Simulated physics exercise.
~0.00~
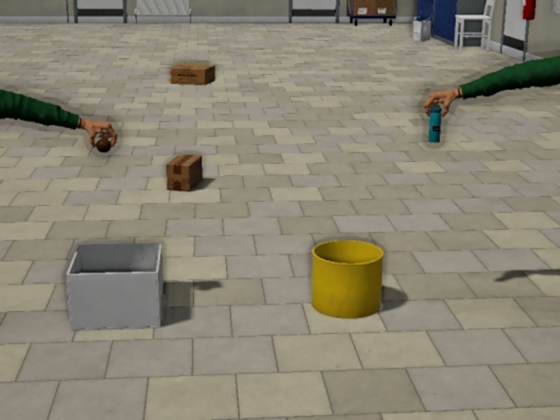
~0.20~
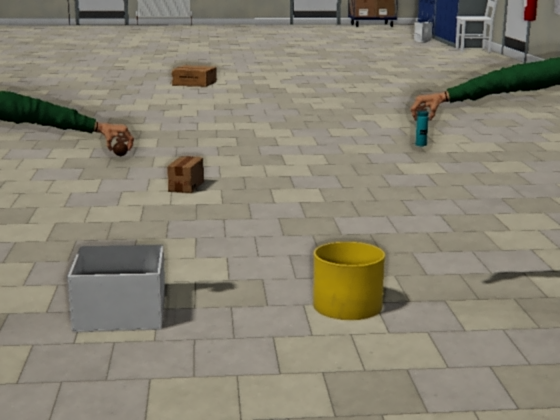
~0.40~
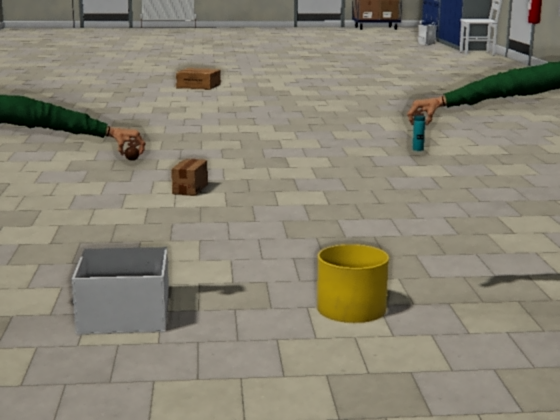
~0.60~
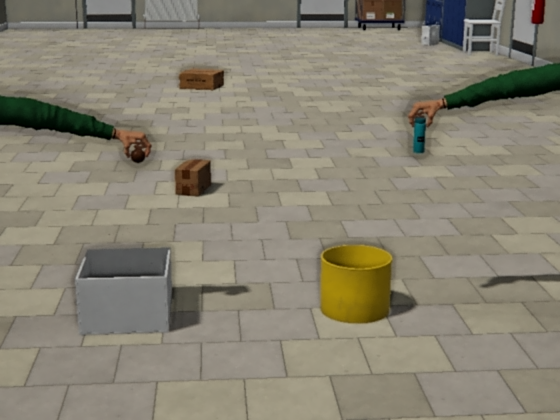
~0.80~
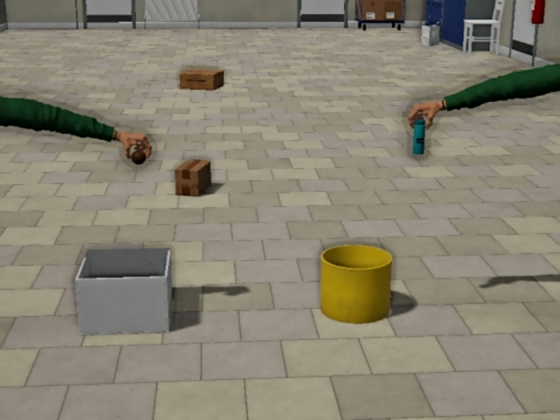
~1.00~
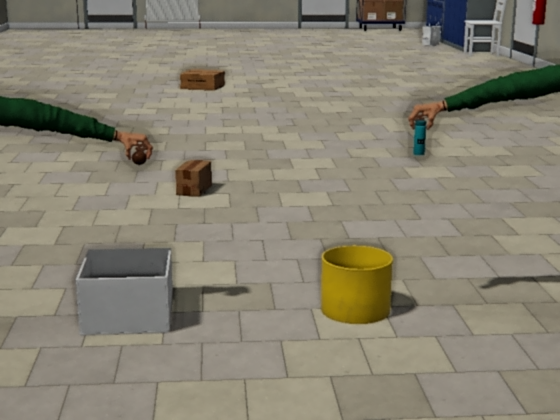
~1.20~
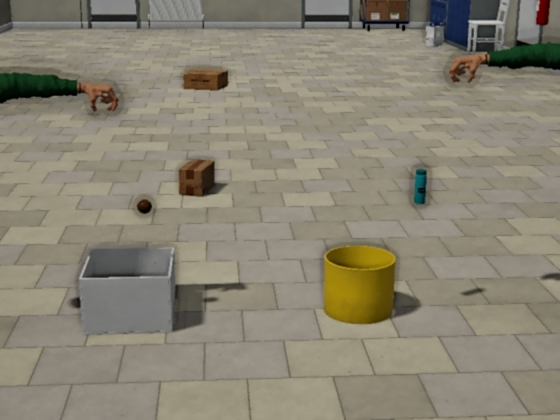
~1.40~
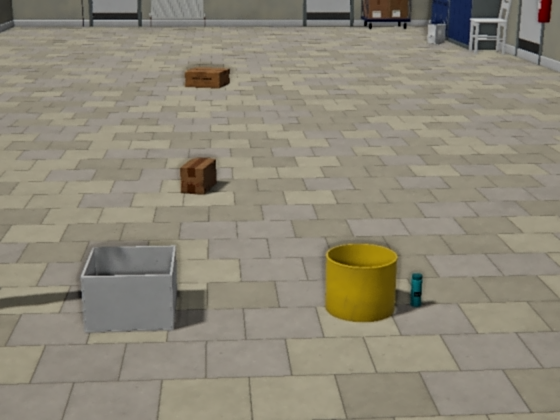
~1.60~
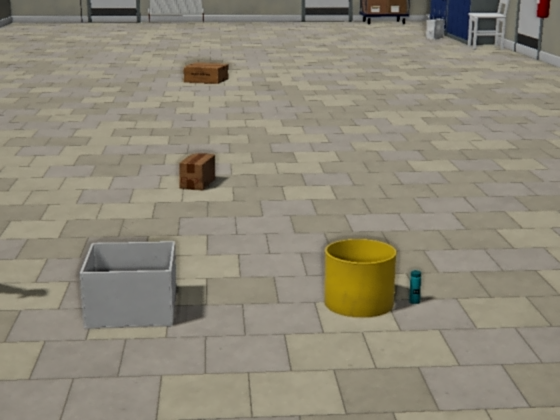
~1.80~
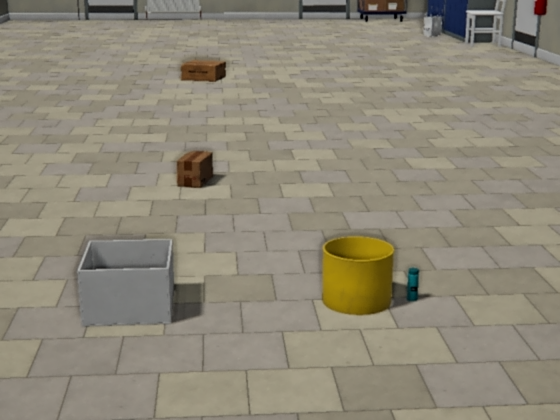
In the video, two green-sleeved hands hold a small brown onion and a turquoise shaker above a tiled floor, move inward, then let go and withdraw. The onion drops into the gray crate on the left, while the shaker ends up standing outside the yellow bucket, to its right.
